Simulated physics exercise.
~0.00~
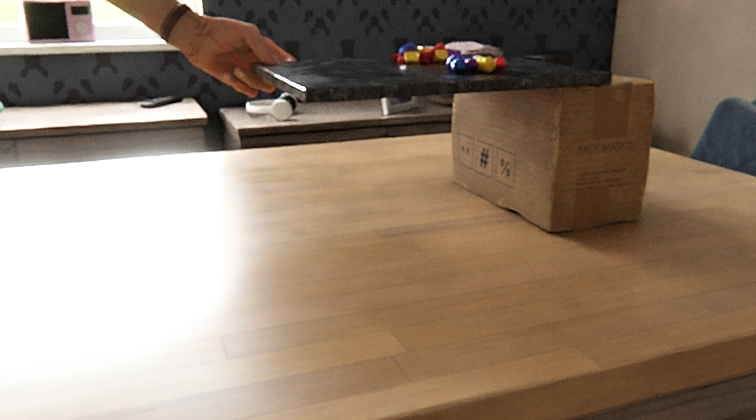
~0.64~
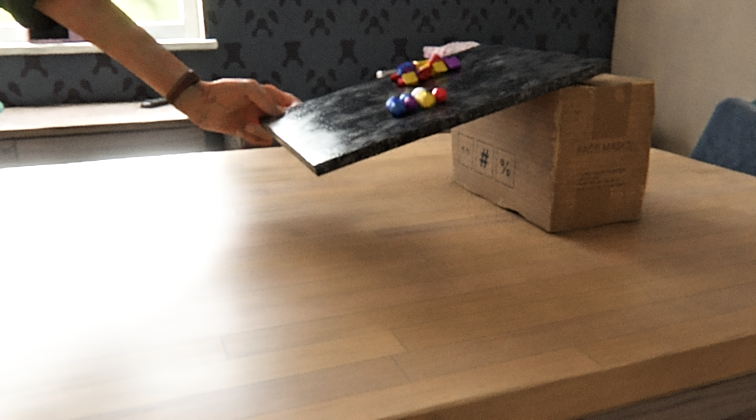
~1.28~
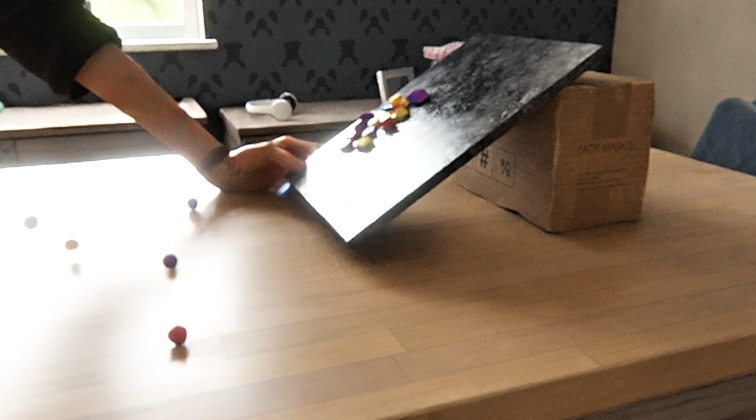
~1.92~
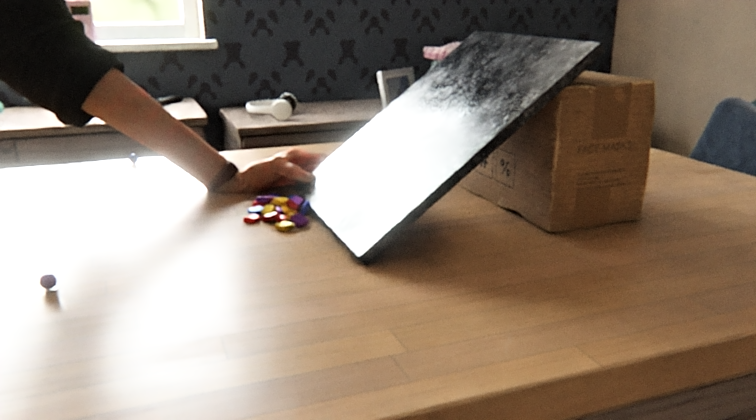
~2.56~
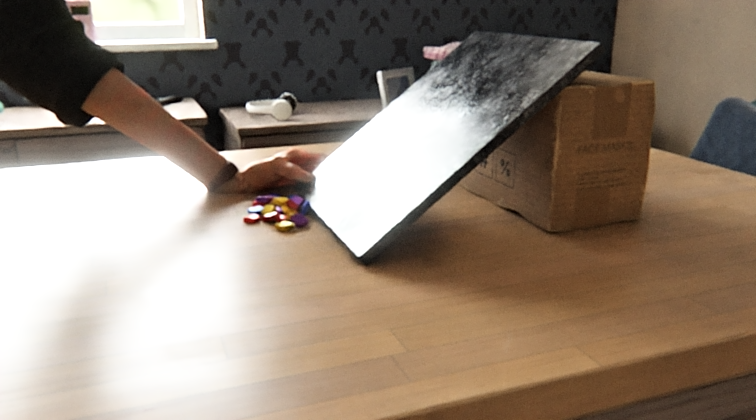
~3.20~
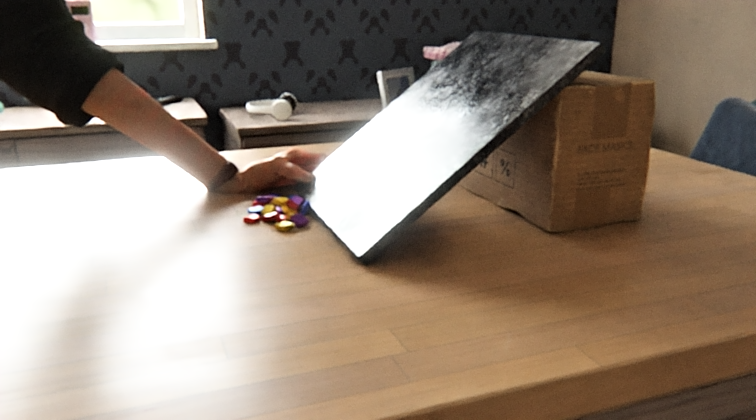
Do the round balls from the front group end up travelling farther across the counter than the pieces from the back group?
Yes, the front balls roll far off to the left and out of sight. The back pieces mostly stop in a cluster at the foot of the board.
